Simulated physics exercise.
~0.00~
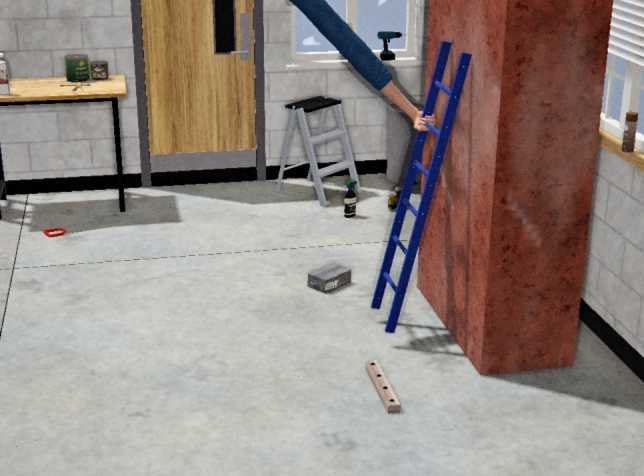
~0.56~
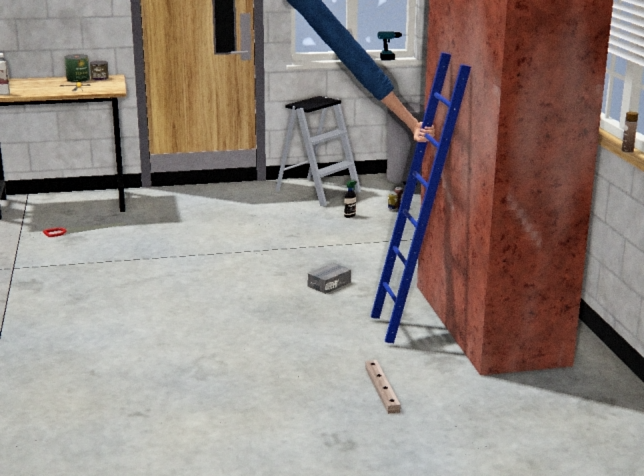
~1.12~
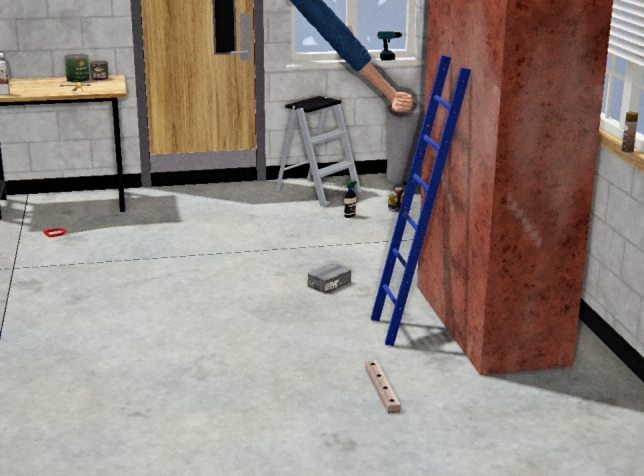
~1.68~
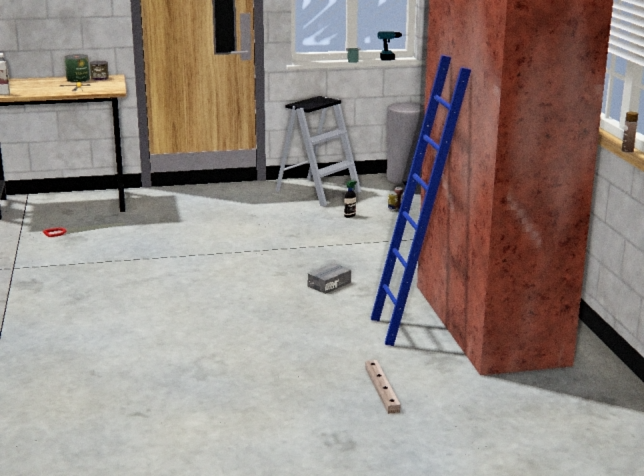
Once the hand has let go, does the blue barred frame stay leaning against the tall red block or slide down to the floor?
The blue barred frame stays leaning where it was set. It holds its place after the hand has let go and gone.
In a workshop with a hard floor, a hand lowered a blue barred frame a little so that it leaned at a slant against a tall red block, then let go and drew back out of view, and the frame stayed leaning there.
